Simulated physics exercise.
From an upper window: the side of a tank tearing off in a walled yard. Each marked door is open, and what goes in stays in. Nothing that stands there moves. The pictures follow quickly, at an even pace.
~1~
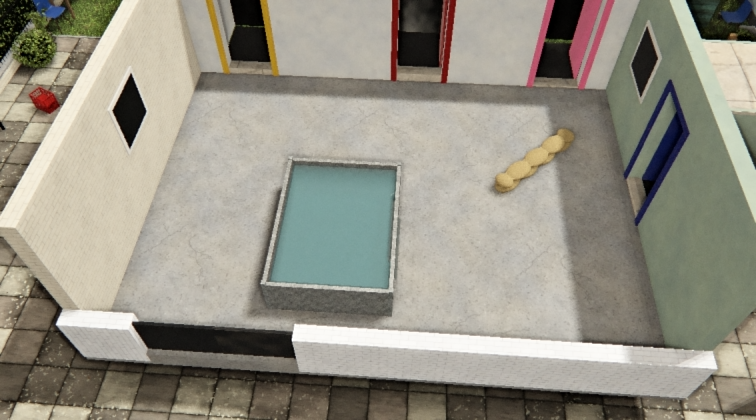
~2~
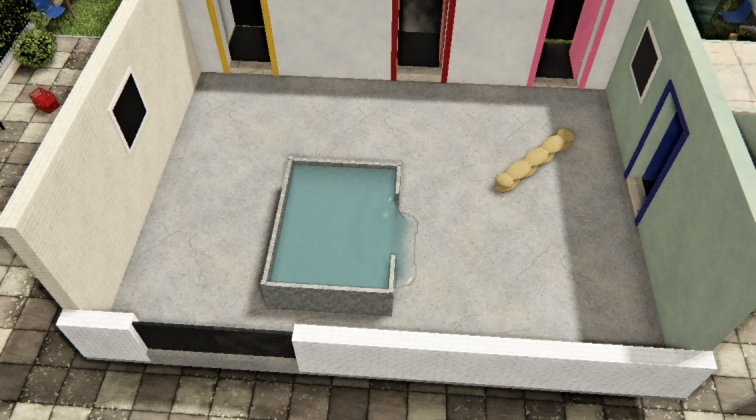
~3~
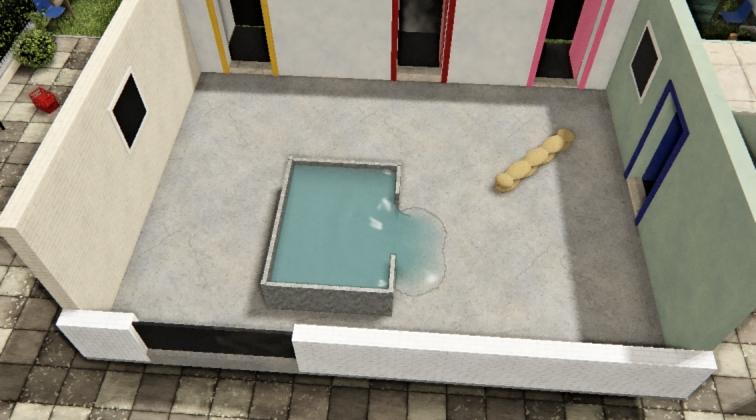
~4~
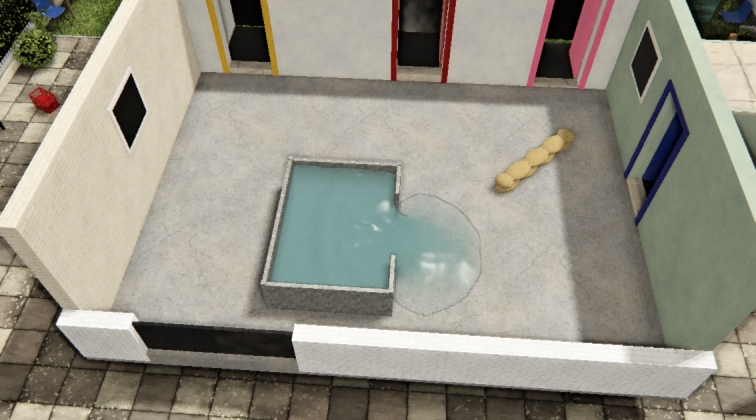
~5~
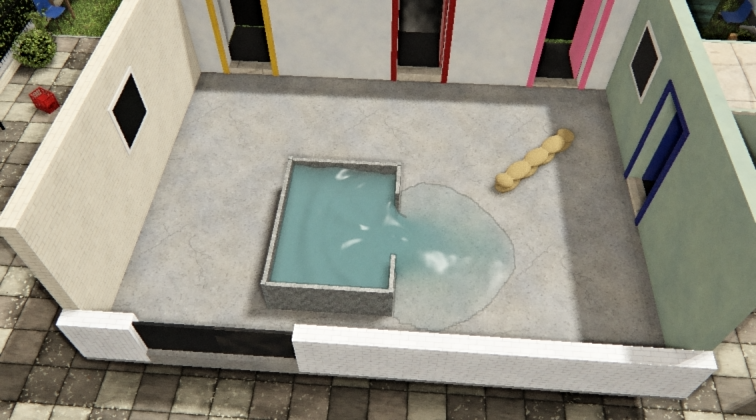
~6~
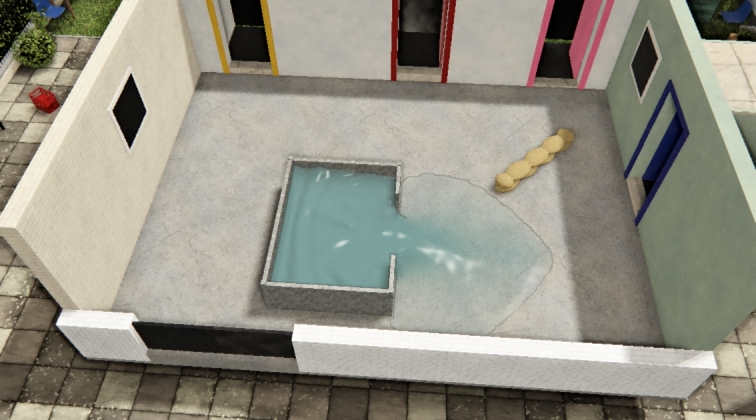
Water pouring through a gap in the right side of a raised tank, spreading rightward across a walled concrete yard.
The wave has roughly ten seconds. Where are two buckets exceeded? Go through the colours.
One by one: The yellow door stays under that; the pink door takes more than that; the red door stays under that; the blue door takes more than that.
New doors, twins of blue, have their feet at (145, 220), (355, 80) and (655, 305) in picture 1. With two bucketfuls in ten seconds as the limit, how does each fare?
In that order: Keeps below it, is under, floods.
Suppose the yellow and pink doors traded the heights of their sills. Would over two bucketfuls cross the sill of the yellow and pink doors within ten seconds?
In short: Yellow door lets less in, pink door holds.
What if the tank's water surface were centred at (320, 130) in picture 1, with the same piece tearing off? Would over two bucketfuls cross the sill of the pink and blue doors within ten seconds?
Pink lets more in; blue takes less.
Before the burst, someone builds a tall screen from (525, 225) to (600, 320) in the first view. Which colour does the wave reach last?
That is the yellow one.
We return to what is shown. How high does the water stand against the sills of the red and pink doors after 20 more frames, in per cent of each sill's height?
In turn 0 and 160 per cent.
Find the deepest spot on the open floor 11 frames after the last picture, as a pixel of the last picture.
I would point to (650, 359).
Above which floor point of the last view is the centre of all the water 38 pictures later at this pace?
I would point to (486, 233).
A moment on, water covers 25 % of the floor; the yellow door not reached, the pink door not reached, the red door not reached, the blue door not reached.
Next, water covers 35 % of the floor; the yellow door not reached, the pink door not reached, the red door not reached, the blue door over two buckets in.
Then, water covers 40 % of the floor; the yellow door not reached, the pink door wet at the sill, nothing in, the red door not reached, the blue door far over two buckets in.
Later, water covers 50 % of the floor; the yellow door not reached, the pink door over two buckets in, the red door wet at the sill, nothing in, the blue door far over two buckets in.
In the end, water covers 80 % of the floor; the yellow door wet at the sill, nothing in, the pink door far over two buckets in, the red door wet at the sill, nothing in, the blue door far over two buckets in.
